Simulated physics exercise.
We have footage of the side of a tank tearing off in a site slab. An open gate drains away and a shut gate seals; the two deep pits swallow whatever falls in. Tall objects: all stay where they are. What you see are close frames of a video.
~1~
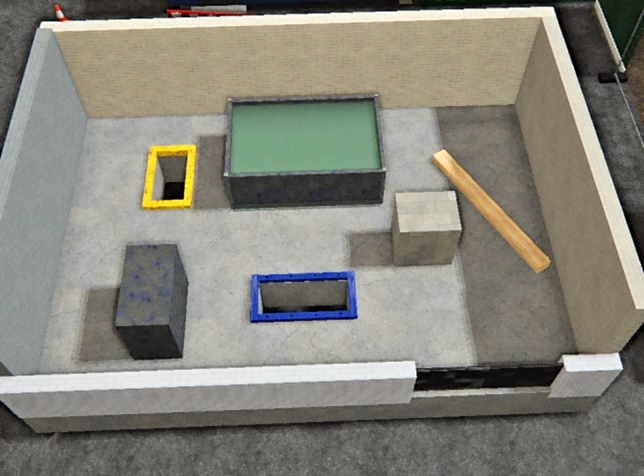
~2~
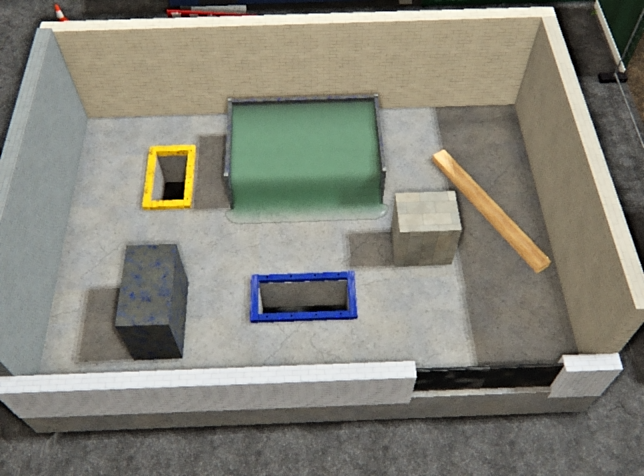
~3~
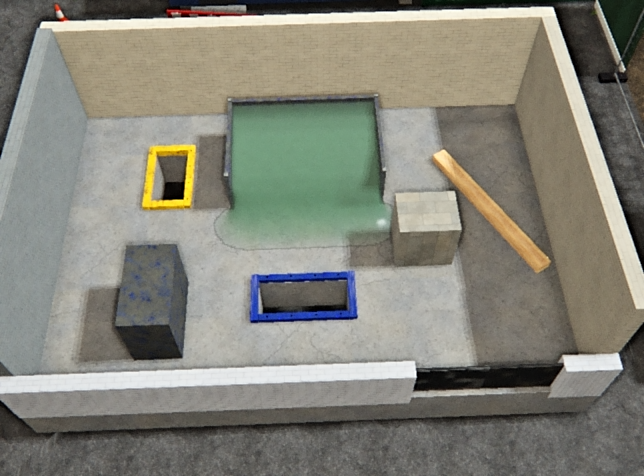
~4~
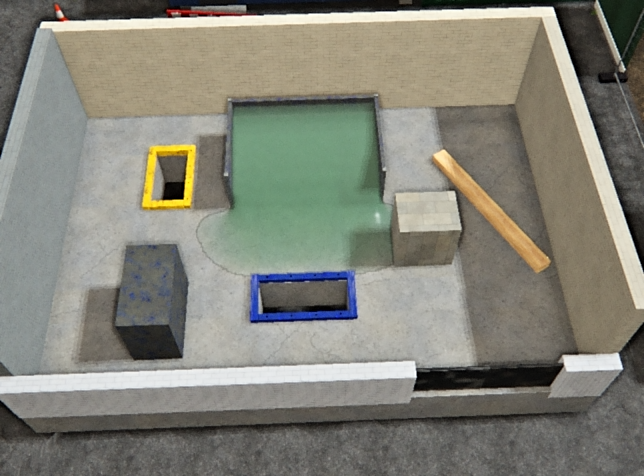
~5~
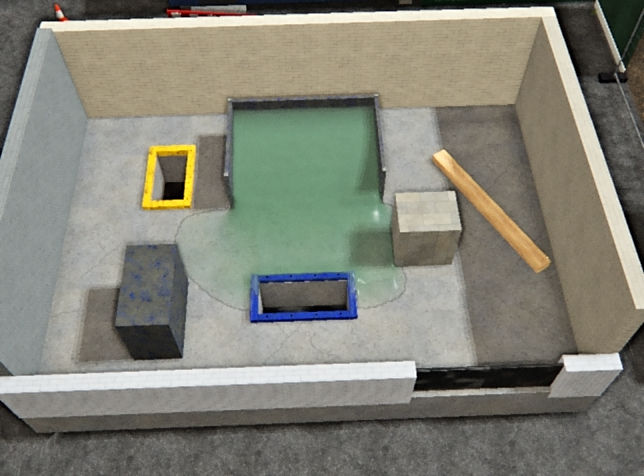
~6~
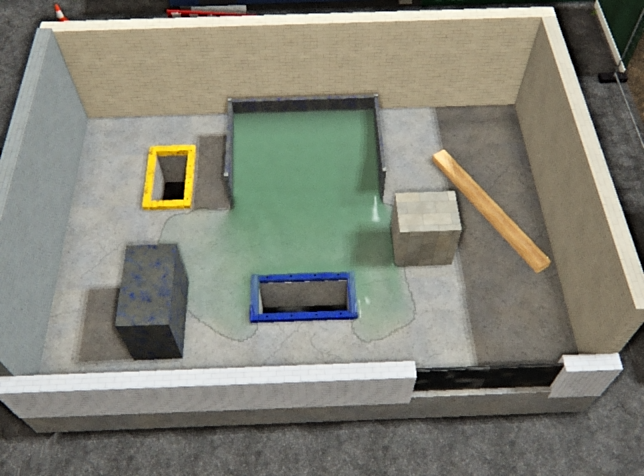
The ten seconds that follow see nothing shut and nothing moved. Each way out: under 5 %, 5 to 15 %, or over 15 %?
At the end, the gate gets hardly any of it - below five per cent; the yellow pit gets hardly any of it - below five per cent; the blue pit gets a big share of it - past fifteen per cent.
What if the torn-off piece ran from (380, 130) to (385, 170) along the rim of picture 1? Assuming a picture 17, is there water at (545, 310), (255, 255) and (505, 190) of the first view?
Taking them in order, I'd say swamped, not reached and swamped.
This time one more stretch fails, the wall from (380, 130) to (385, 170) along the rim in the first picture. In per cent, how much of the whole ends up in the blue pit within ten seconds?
Blue: 0 %.
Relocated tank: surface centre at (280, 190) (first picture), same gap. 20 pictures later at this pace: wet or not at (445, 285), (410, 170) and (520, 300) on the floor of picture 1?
Taking them as they were asked, they come out soaked, bone dry, soaked.
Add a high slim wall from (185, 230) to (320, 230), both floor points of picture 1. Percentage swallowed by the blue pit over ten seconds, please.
Blue: 12 %.
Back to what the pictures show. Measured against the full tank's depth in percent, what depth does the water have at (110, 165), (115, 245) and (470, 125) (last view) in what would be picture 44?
4, 8, 2 %.
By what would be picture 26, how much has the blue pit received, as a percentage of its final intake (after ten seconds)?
Roughly 95 percent.
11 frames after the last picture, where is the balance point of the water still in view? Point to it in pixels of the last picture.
That puts it at around (305, 261).
A moment on, water covers 30 % of the floor; the gate 0 %, the yellow pit 0 %, the blue pit 16 %.
Next, water covers 45 % of the floor; the gate 0 %, the yellow pit 0 %, the blue pit 26 %.
Then, water covers 60 % of the floor; the gate 0 %, the yellow pit 0 %, the blue pit 33 %.
Later, water covers 80 % of the floor; the gate 0 %, the yellow pit 0 %, the blue pit 35 %.
In the end, water covers 95 % of the floor; the gate 0 %, the yellow pit 0 %, the blue pit 35 %.
